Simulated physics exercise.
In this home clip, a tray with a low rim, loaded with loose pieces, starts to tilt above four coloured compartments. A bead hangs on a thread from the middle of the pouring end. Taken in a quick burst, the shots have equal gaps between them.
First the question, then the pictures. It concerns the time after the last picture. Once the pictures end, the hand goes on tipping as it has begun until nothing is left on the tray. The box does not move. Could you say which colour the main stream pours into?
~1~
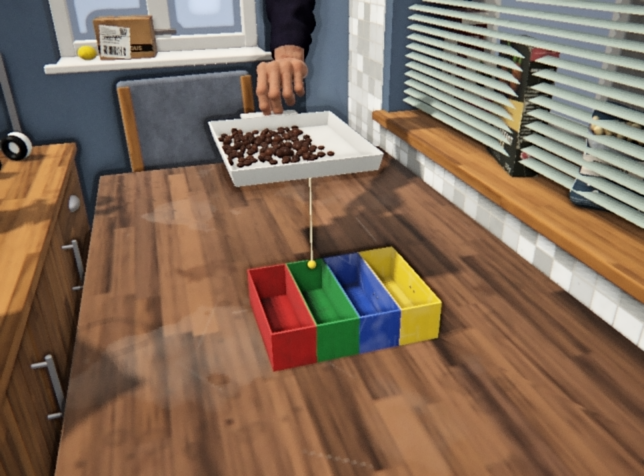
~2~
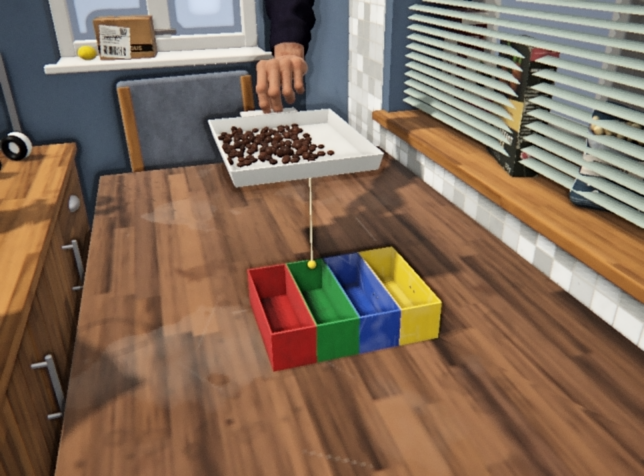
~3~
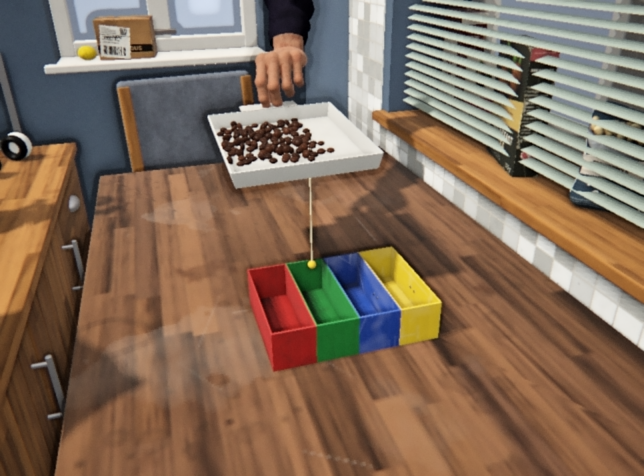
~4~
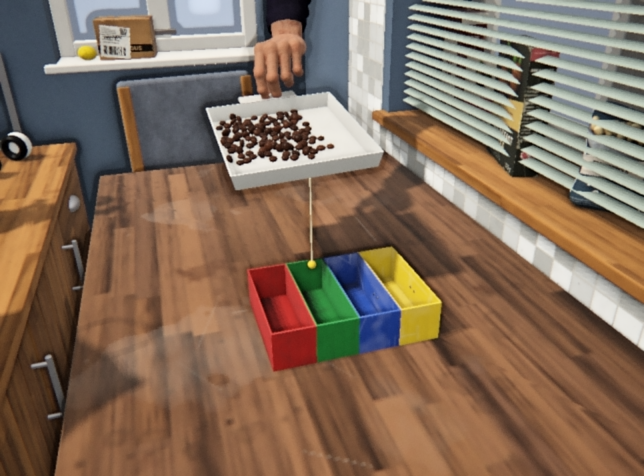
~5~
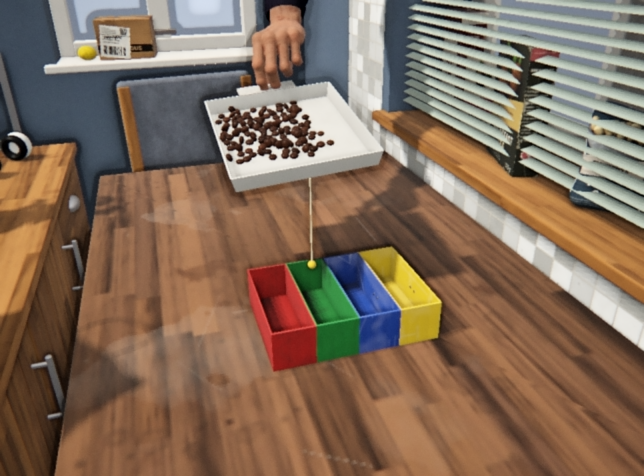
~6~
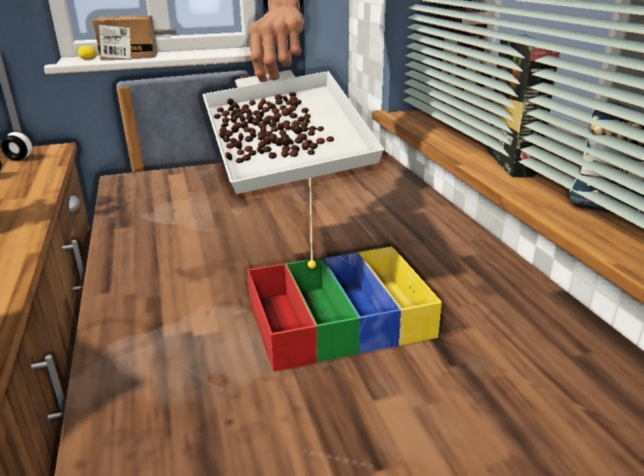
It pours into the red cell.
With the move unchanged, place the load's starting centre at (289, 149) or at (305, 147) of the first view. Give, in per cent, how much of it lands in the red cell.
Roughly 40 % and then 40 %.
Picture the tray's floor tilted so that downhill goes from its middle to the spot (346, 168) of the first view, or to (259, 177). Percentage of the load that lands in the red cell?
In turn some 0 and 40 per cent.
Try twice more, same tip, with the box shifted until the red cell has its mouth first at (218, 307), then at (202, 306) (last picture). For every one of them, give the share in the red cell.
Around 20 and around 0 per cent, in that order.
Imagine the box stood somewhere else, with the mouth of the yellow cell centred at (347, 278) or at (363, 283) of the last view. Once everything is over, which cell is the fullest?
First try: Green. Second try: The red cell.
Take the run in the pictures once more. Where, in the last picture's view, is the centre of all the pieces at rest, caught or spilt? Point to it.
Somewhere around (257, 334) in the final view.
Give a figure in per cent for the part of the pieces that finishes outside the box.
Estimate: Around 50 percent.
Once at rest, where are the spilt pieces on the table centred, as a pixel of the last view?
Around (210, 345).
Just after the last frame, tray tipped steeply; almost all on the tray; just a few falling or outside the box.
A moment on, tray tipped right over; roughly half on the tray; roughly a quarter in the red cell; roughly a third falling or outside the box.
Further on, tray tipped past a quarter turn; roughly half in the red cell; just a few in the green cell; roughly half falling or outside the box.
When it is over, tray tipped past a quarter turn; roughly half in the red cell; just a few in the green cell; not one in the blue cell; not one in the yellow cell; roughly half outside the box.
